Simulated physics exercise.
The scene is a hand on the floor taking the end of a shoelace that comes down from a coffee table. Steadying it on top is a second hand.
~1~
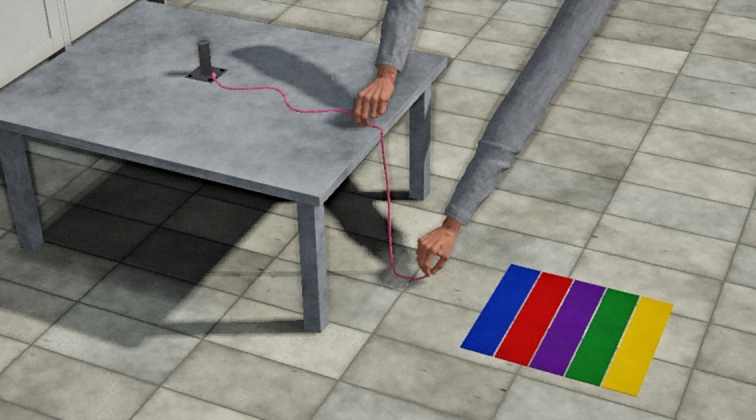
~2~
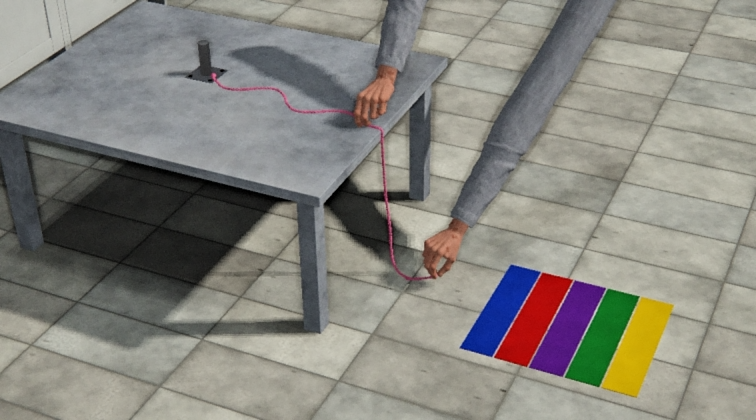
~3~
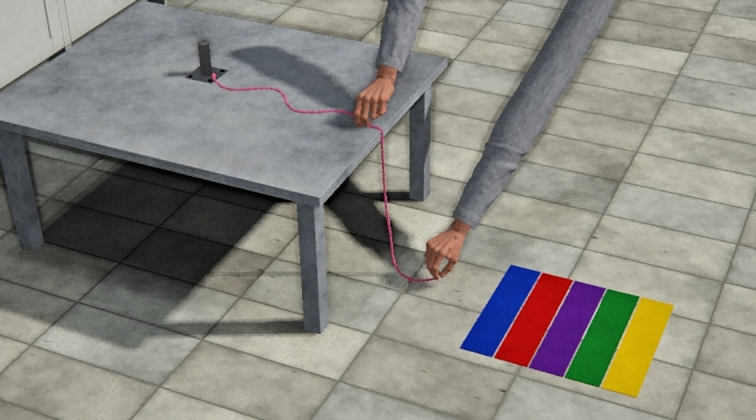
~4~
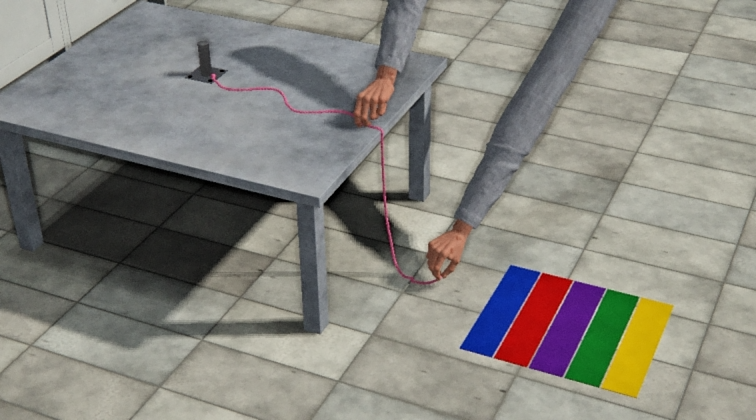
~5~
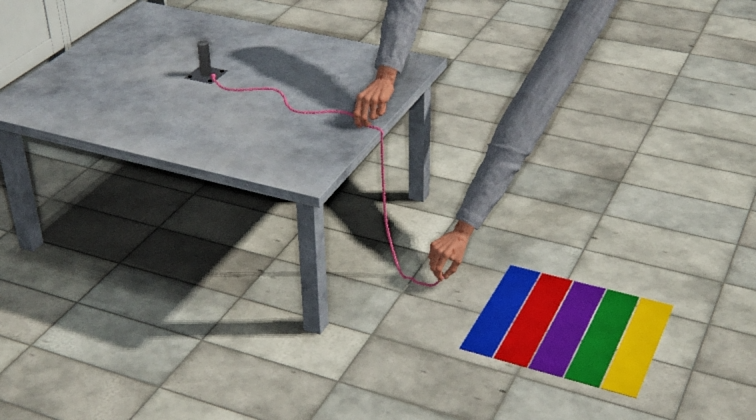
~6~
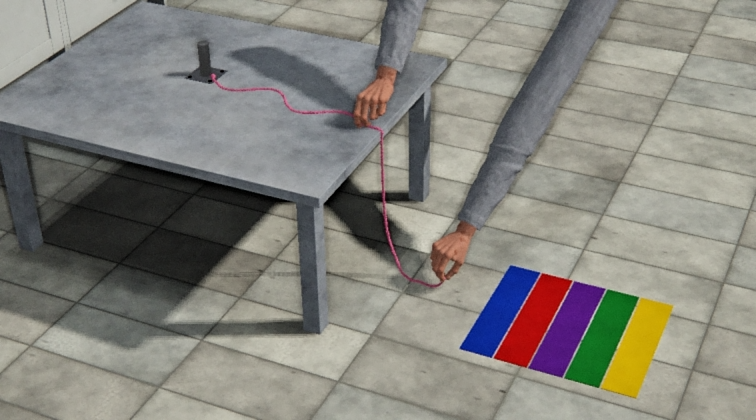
Hand near the floor drawing the end of a pink cord slightly rightward, another hand staying at the gray table's edge.
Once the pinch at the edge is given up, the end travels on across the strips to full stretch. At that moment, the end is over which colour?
Over purple.
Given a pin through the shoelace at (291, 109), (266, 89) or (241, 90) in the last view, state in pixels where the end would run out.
Try 1: (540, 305); try 2: (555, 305); try 3: (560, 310).
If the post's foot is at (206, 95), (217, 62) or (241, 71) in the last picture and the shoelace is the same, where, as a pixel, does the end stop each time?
First (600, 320), then (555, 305), then (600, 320).
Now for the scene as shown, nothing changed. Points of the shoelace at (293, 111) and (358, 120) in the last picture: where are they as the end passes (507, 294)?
Approx. (318, 109); approx. (381, 130).
A little later, end near (506, 294); over blue.
Next, end near (546, 304); over red.
When it is tight, end near (570, 311); over purple. Over purple.
